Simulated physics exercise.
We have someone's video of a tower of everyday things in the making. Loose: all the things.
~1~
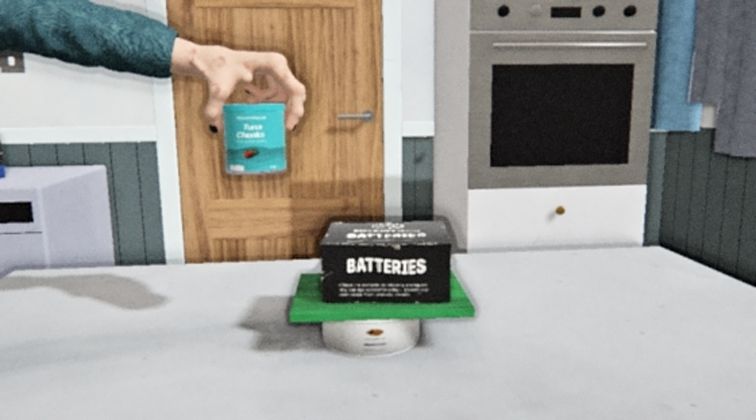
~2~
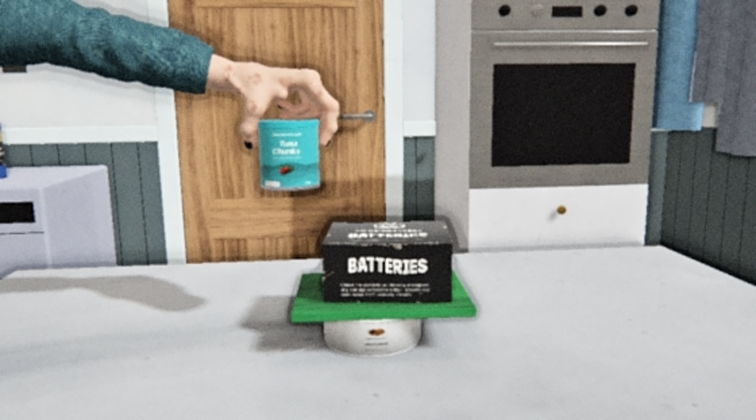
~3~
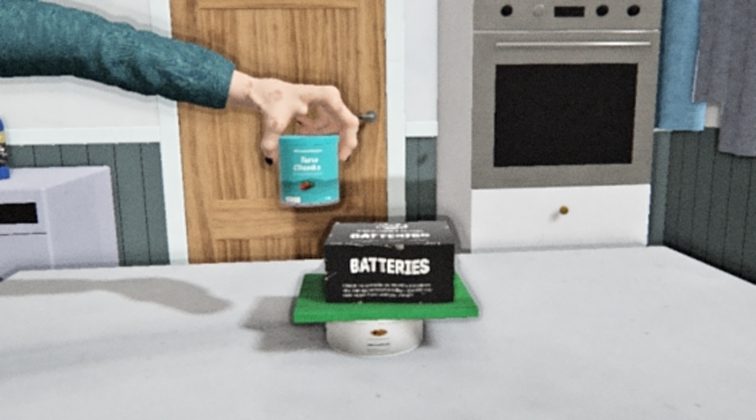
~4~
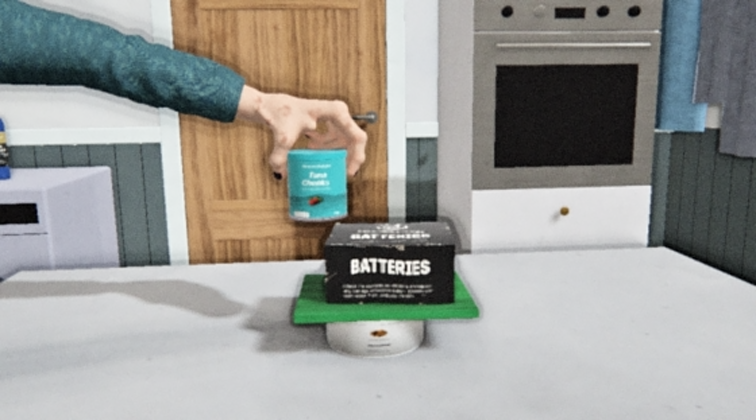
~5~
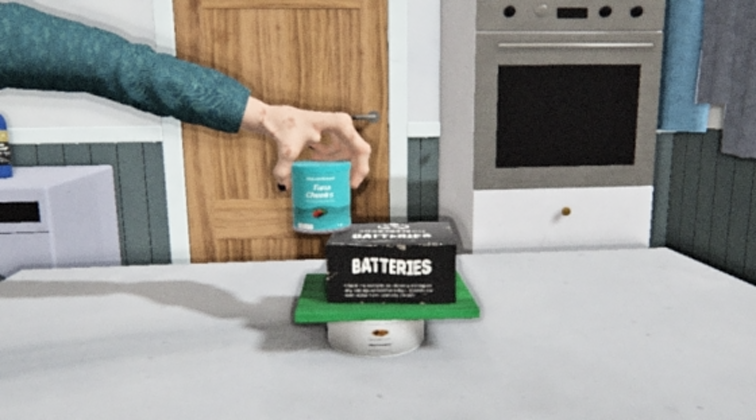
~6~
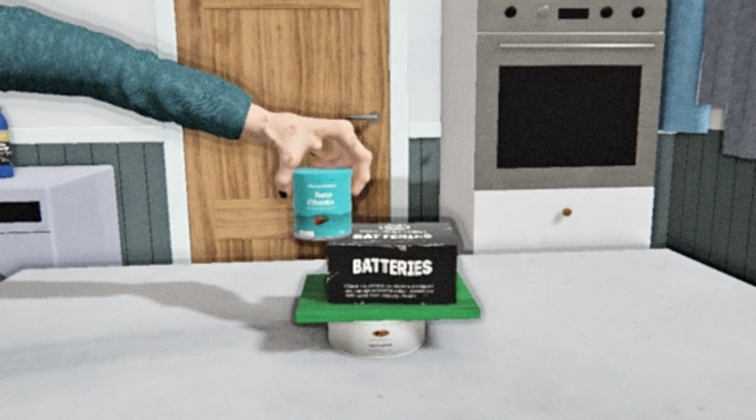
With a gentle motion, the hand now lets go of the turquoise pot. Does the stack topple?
Yes, insecure.
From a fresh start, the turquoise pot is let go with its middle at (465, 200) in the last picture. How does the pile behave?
Result: Pile toppled.
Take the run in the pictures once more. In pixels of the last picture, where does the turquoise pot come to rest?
The object finishes somewhere near (198, 306).
Then, 0.40 s later than the last frame, turquoise pot now fallen.
Then, 0.60 s later than the last frame, things are still on the move.
When it is over, fallen, turquoise pot; the other 3 as before. End places, in pixels of the last picture, turquoise pot near (199, 306). The pile loses its balance.
